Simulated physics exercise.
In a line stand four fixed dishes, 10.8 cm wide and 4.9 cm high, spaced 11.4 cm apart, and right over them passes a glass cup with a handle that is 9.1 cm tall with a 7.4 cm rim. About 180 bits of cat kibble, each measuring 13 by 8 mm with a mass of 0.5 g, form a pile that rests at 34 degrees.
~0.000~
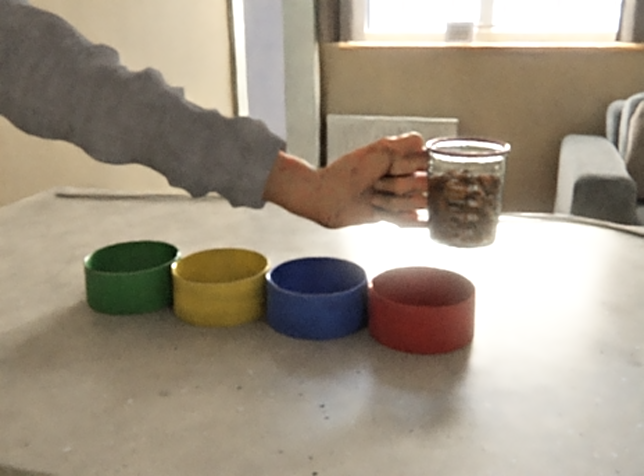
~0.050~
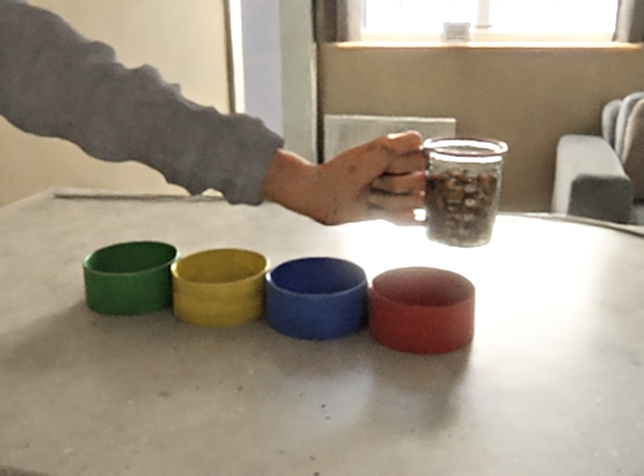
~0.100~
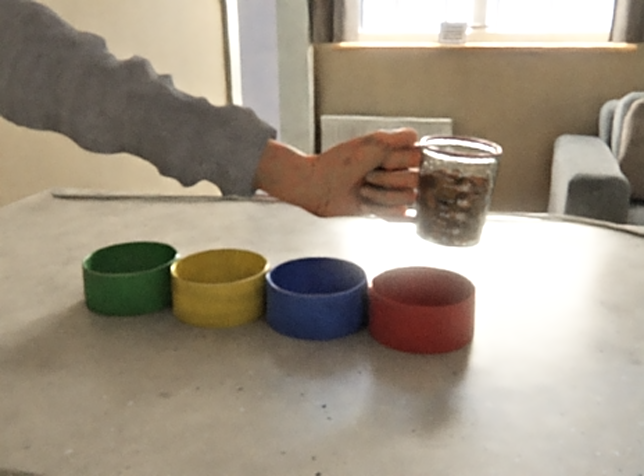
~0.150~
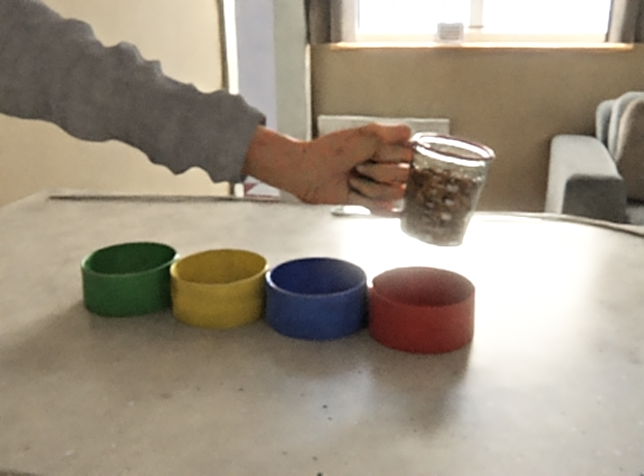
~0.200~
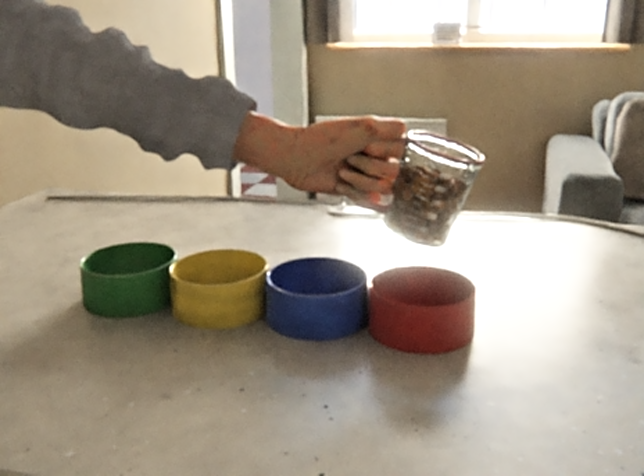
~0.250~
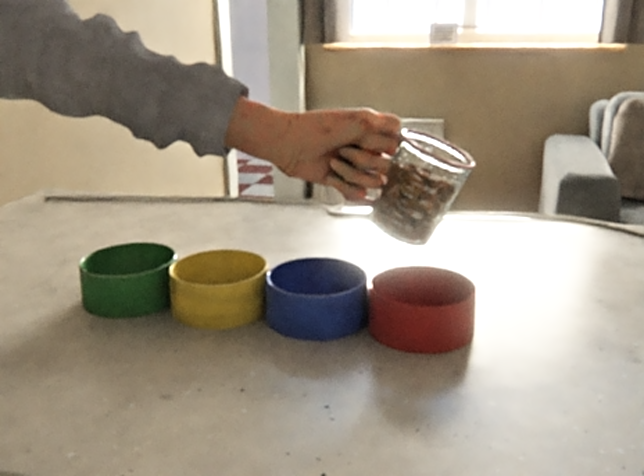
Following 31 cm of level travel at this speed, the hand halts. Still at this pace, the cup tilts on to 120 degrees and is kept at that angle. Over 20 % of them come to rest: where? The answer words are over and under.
Red: Under. Blue: Over. Green: Under. Yellow: Over. Counter: Under.
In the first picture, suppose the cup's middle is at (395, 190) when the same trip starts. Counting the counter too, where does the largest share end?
I'd say yellow collects the most.
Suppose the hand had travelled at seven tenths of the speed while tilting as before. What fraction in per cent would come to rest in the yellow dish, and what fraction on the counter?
Result - yellow dish: 0; counter: 0.
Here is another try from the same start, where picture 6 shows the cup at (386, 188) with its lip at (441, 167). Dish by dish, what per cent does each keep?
It'd finish with red at 0, blue at 0, green at 0 and yellow at 100.
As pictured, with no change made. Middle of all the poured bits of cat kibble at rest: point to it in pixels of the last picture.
Somewhere near (237, 298) in the last picture.
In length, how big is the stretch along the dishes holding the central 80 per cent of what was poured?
About 14 cm.
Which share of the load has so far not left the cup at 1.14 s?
Around 65 percent.
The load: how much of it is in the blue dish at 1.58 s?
Share at that time: Approx. 25 per cent.
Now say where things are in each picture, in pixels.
In the first picture, cup at (464, 193), tilt 0 degrees, lip at (508, 149), moved 0.0 cm; middle of the pieces at (458, 207); red dish at (422, 285); blue dish at (318, 275); yellow dish at (221, 265); green dish at (133, 256).
In the second picture, cup at (462, 193), tilt 1 degrees, lip at (506, 149), moved 0.2 cm; middle of the pieces at (456, 206).
In the third picture, cup at (454, 192), tilt 5 degrees, lip at (501, 152), moved 1.0 cm; middle of the pieces at (447, 205).
In the fourth picture, cup at (442, 191), tilt 11 degrees, lip at (492, 156), moved 2.1 cm; middle of the pieces at (434, 204).
In the fifth picture, cup at (430, 190), tilt 17 degrees, lip at (483, 160), moved 3.3 cm; middle of the pieces at (420, 202).
In the sixth picture, cup at (418, 190), tilt 23 degrees, lip at (473, 165), moved 4.5 cm; middle of the pieces at (407, 200); red dish at (422, 285); blue dish at (317, 275); yellow dish at (219, 267); green dish at (129, 259). The cup turns about 125 degrees a second and travels 24 cm a second.
After 0.78 s, tilt 89 degrees; cup holds 100 %.
After 1.14 s, tilt 120 degrees; cup holds 65 %, blue 25 %, yellow 10 %.
Then, at 1.58 s, tilt 120 degrees; cup holds 5 %, blue 25 %, yellow 65 %.
At rest (2.1 s), red 0 %, blue 25 %, green 0 %, yellow 70 %, counter 5 %.
